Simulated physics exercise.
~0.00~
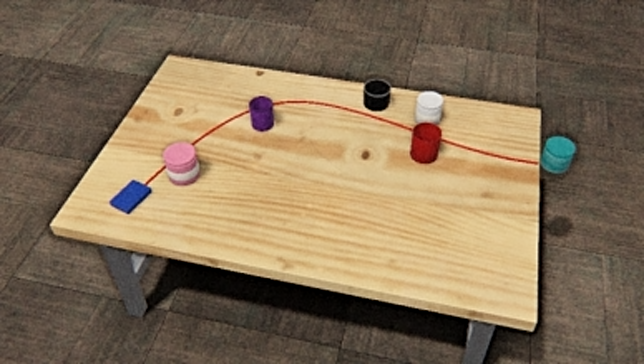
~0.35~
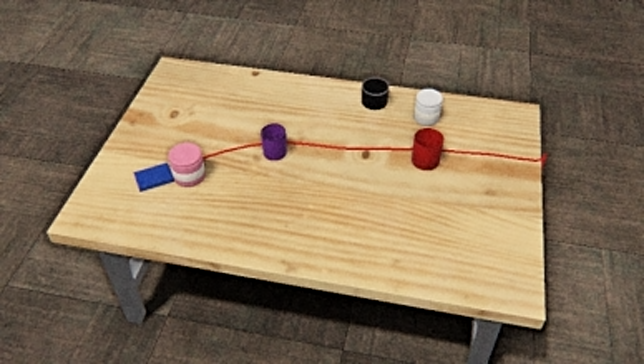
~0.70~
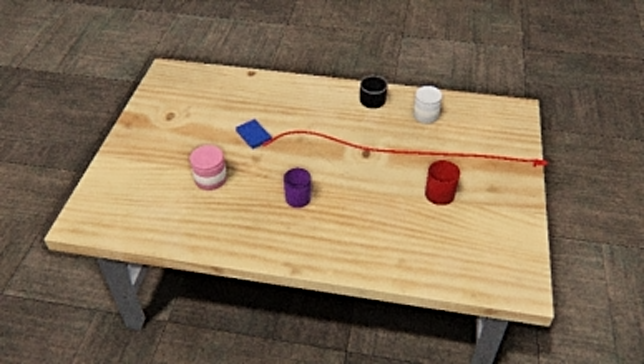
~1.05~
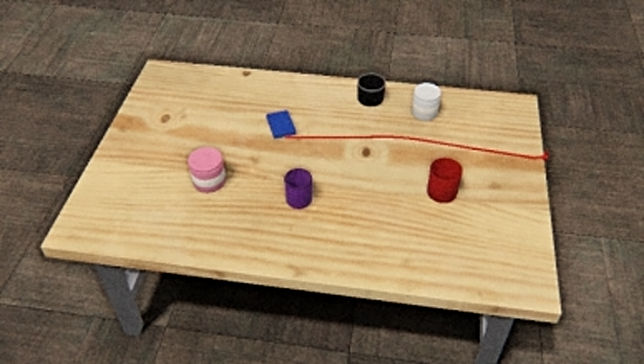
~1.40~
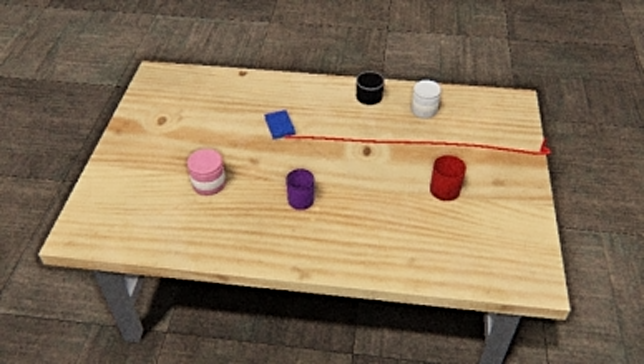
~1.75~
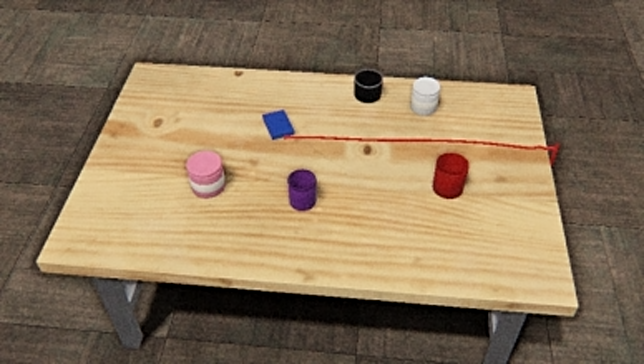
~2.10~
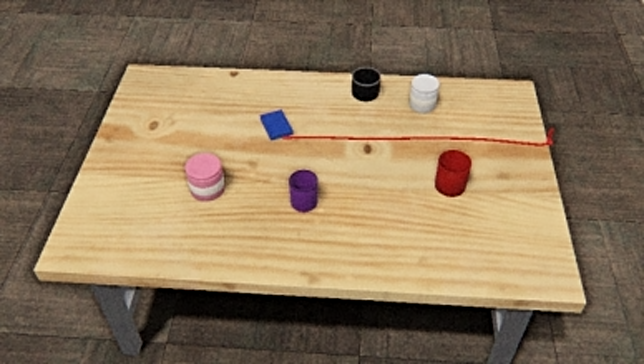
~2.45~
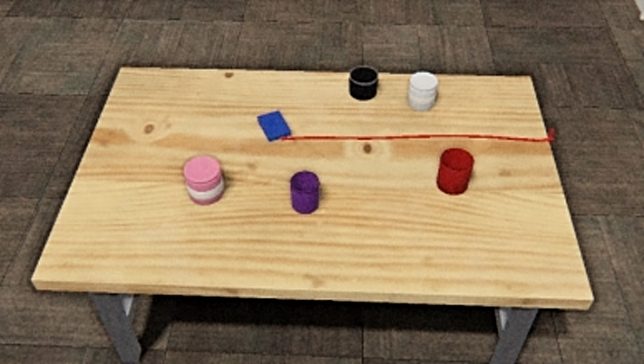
The clip shows a teal cylinder dropping beside a wooden table, its red cord dragging a blue block right and away from the viewer, shifting the pink, purple and red containers before everything settles with the block still on the table and black and white containers unmoved.
